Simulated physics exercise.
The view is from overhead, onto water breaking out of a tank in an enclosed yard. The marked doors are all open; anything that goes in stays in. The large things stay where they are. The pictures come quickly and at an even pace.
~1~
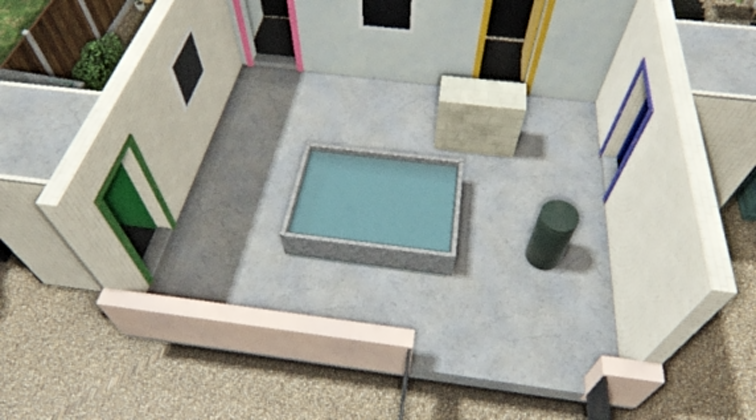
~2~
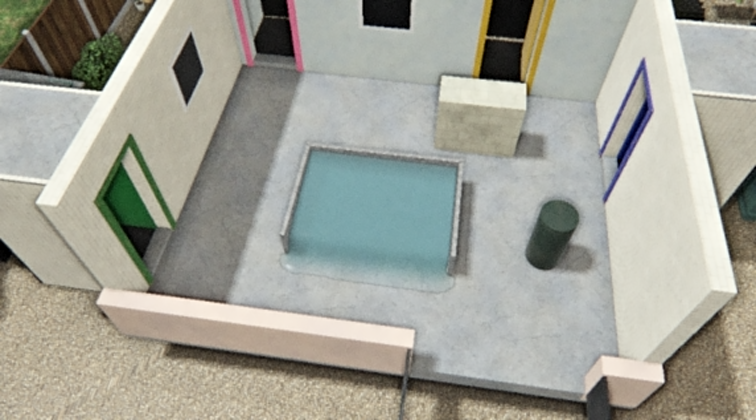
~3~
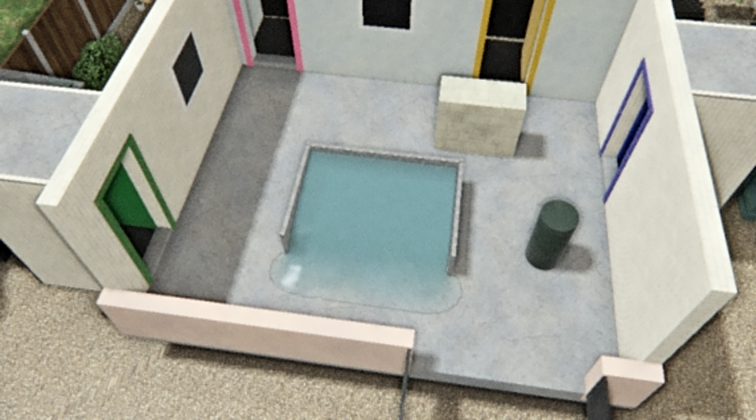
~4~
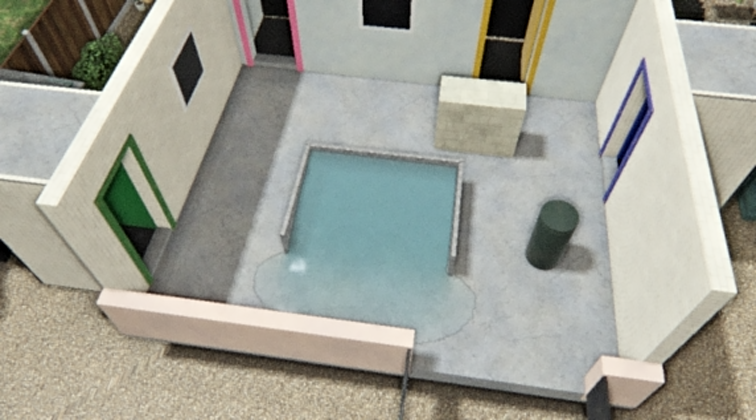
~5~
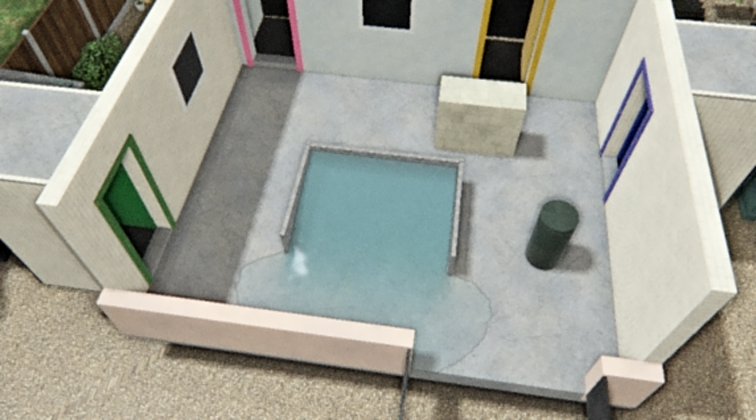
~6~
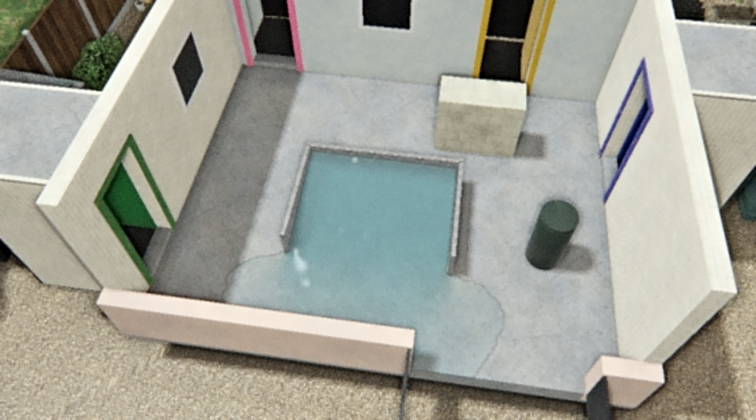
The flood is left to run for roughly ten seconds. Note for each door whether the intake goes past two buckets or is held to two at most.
In the end the pink door stays within two buckets of inflow, the green door passes two buckets of inflow, the blue door stays within two buckets of inflow, the yellow door stays within two buckets of inflow.
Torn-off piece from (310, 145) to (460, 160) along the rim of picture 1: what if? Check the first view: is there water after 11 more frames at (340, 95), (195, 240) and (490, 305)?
In turn: Inundated, then untouched, then untouched.
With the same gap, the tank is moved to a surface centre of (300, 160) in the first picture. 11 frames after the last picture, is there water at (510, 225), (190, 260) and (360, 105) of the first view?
Taking the three spots in that order, I'd say spared, then drenched, then spared.
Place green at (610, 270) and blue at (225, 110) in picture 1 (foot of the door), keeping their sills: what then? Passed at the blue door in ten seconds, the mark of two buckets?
Then: Blue holds.
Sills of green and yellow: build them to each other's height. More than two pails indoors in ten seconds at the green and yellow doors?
Log - green: Above the mark; yellow: Below the mark.
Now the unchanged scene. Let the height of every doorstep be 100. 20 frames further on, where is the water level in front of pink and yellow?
Close to 0 per cent for the first one and close to 0 per cent for the second.
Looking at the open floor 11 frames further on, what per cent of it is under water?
Roughly 25 per cent.
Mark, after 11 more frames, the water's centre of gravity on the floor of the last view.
(351, 272).
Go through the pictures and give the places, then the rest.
The first picture shows still water in the tank at (376, 199).
In the second picture, water pours out at (368, 256) and has run to (285, 263).
In the third picture, water pours out at (368, 257) and has run to (454, 296).
In the fourth picture, the front is at (465, 312), out from the gap at (368, 257).
In the fifth picture, the front is at a hidden place, out from the gap at (368, 258).
In the sixth picture, the front is at a hidden place, out from the gap at (368, 258).
A moment on, water covers 20 % of the floor; the pink door not reached, the green door not reached, the blue door not reached, the yellow door not reached.
Next, water covers 25 % of the floor; the pink door not reached, the green door wet at the sill, nothing in, the blue door not reached, the yellow door not reached.
Then, water covers 40 % of the floor; the pink door not reached, the green door over two buckets in, the blue door not reached, the yellow door not reached.
Later, water covers 70 % of the floor; the pink door wet at the sill, nothing in, the green door far over two buckets in, the blue door wet at the sill, nothing in, the yellow door not reached.
In the end, water covers 85 % of the floor; the pink door wet at the sill, nothing in, the green door far over two buckets in, the blue door wet at the sill, nothing in, the yellow door wet at the sill, nothing in.
